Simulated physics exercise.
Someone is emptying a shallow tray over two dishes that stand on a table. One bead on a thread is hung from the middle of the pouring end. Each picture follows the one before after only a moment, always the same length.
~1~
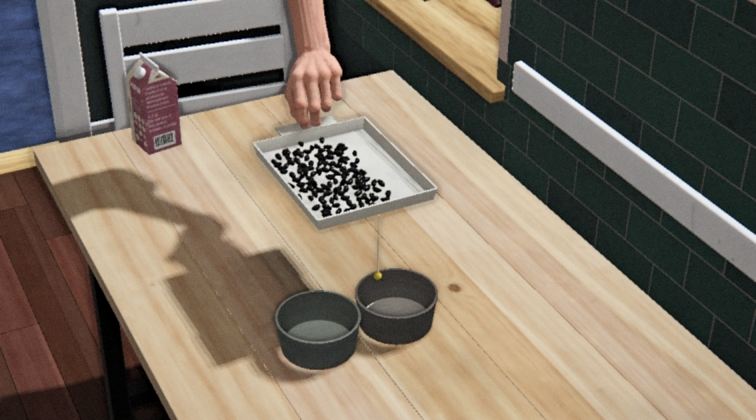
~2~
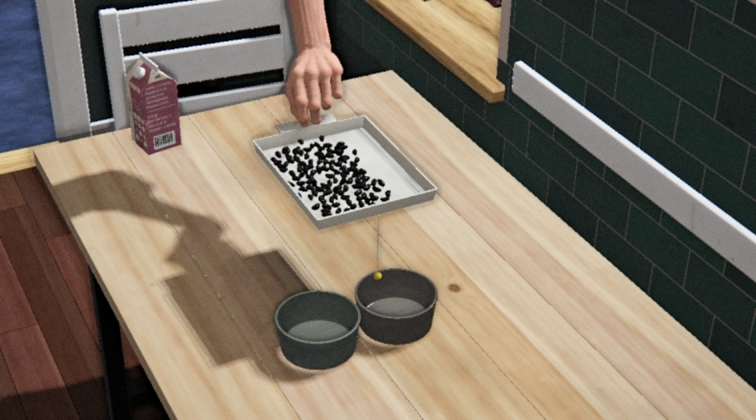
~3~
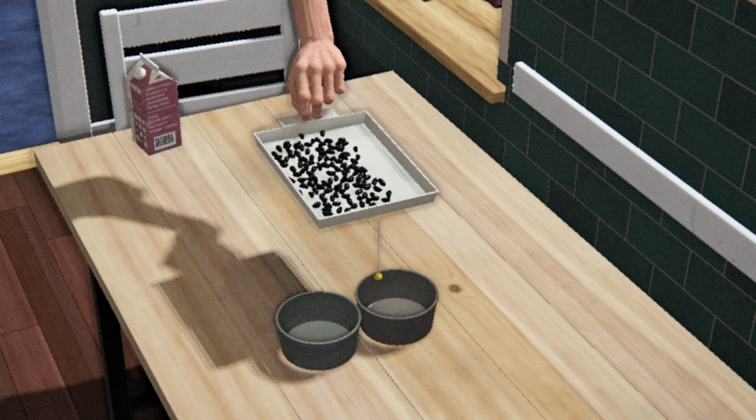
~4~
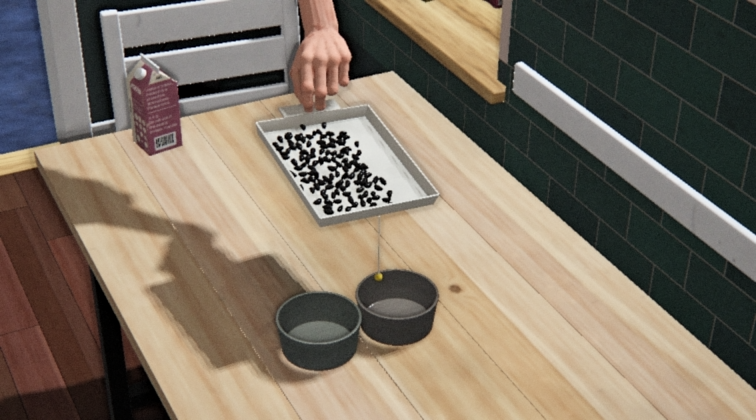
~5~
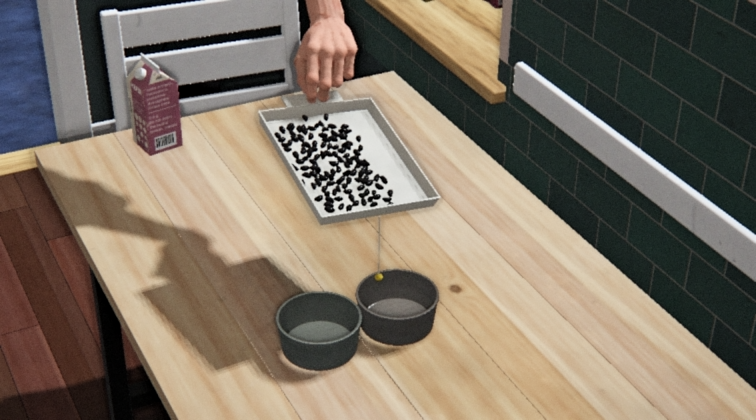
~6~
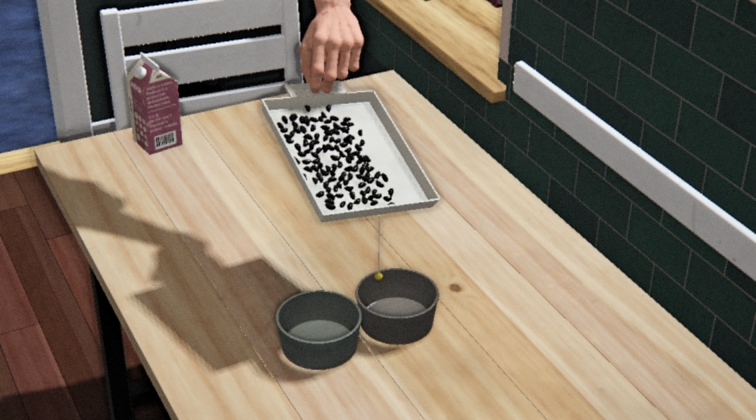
A hand slowly raising the far end of a shallow tray of black beans above two dark dishes on a wooden table.
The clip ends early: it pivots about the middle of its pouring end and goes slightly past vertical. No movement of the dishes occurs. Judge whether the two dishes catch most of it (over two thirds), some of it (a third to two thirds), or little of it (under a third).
They catch some of it.
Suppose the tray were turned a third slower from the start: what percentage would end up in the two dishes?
I'd expect close to 50 per cent.
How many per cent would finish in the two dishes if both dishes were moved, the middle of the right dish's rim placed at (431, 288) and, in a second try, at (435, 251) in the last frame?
I'd expect some 80 percent, and then some 40 percent.
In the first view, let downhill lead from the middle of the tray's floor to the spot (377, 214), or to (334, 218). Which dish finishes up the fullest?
The first try favours the rightmost dish, the second the leftmost dish.
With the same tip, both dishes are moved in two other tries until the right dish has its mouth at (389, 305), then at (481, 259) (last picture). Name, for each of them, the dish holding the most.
Try one: The dish on the right-hand side; try two: The dish on the left-hand side.
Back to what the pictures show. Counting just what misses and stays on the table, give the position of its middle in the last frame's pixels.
Roughly at (456, 307).
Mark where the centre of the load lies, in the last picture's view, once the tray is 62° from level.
I'd mark the middle close to (398, 183).
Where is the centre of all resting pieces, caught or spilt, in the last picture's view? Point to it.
Somewhere around (426, 316) in the last picture.
Soon, tray tipped steeply; nearly all on the tray; a stray few in the air.
A while on, tray tipped right over; most on the tray; a stray few in the right dish; about a quarter outside both; a stray few in the air.
Towards the end, tray tipped past a quarter turn; about half in the right dish; about half outside both.
Finally, tray tipped past a quarter turn; none in the left dish; about half in the right dish; about half outside both.
